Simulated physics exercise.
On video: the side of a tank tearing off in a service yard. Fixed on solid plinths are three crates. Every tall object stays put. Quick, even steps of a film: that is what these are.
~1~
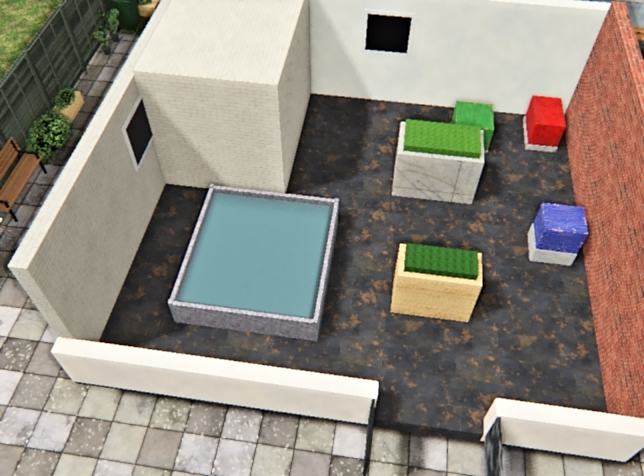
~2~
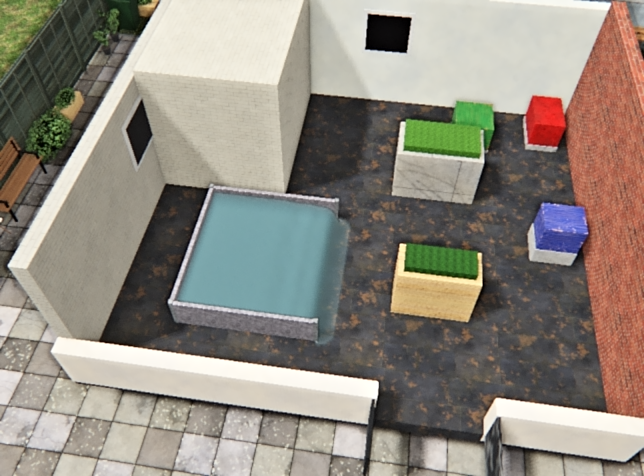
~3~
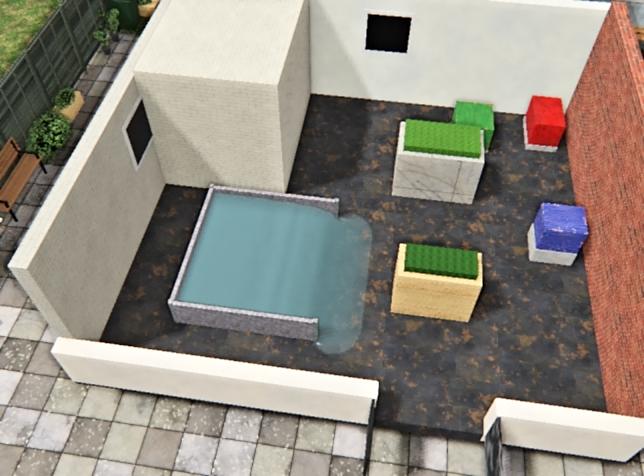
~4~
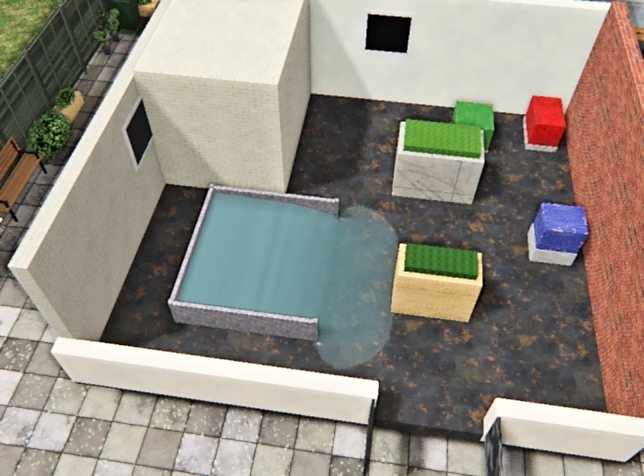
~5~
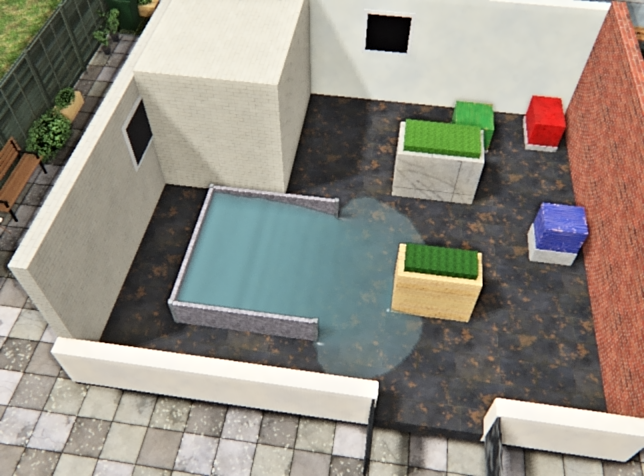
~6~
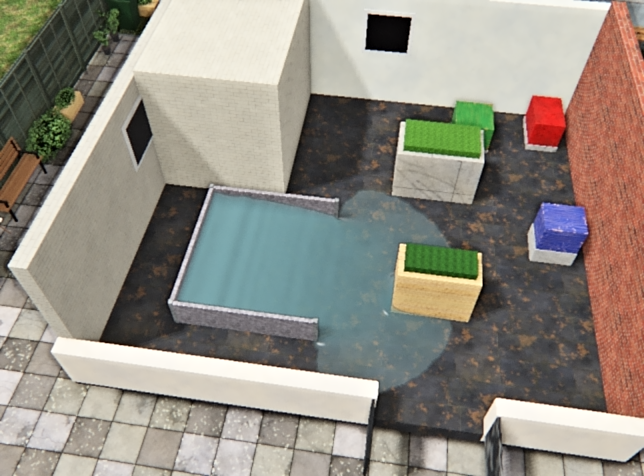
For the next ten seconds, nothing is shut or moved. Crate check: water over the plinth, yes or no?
Green crate yes, blue crate no, red crate yes.
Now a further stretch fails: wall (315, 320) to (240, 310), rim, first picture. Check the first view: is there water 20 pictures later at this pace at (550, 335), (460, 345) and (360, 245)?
Taking them in turn, I get sodden, then sodden, then left untouched.
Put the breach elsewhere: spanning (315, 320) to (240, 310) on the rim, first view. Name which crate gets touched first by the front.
It's the crate marked blue.
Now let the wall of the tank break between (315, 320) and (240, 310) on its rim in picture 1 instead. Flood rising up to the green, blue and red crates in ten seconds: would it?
Here's how it goes: The green is left untouched, the blue is left untouched, and the red is left untouched.
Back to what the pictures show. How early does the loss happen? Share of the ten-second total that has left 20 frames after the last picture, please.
Near 40 in a hundred.
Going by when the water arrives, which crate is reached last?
The green-painted one comes last.
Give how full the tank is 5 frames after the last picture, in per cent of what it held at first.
It comes to some 62 percent.
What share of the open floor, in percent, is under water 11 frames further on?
Near 45 in a hundred.
A moment on, water covers 35 % of the floor; the green crate not reached, the blue crate water round its plinth, the red crate not reached.
Next, water covers 45 % of the floor; the green crate not reached, the blue crate water round its plinth, the red crate not reached.
Then, water covers 50 % of the floor; the green crate not reached, the blue crate water round its plinth, the red crate water round its plinth.
Later, water covers 75 % of the floor; the green crate water round its plinth, the blue crate water round its plinth, the red crate water round its plinth.
In the end, water covers 90 % of the floor; the green crate was topped, the blue crate stayed above the water, the red crate was topped.
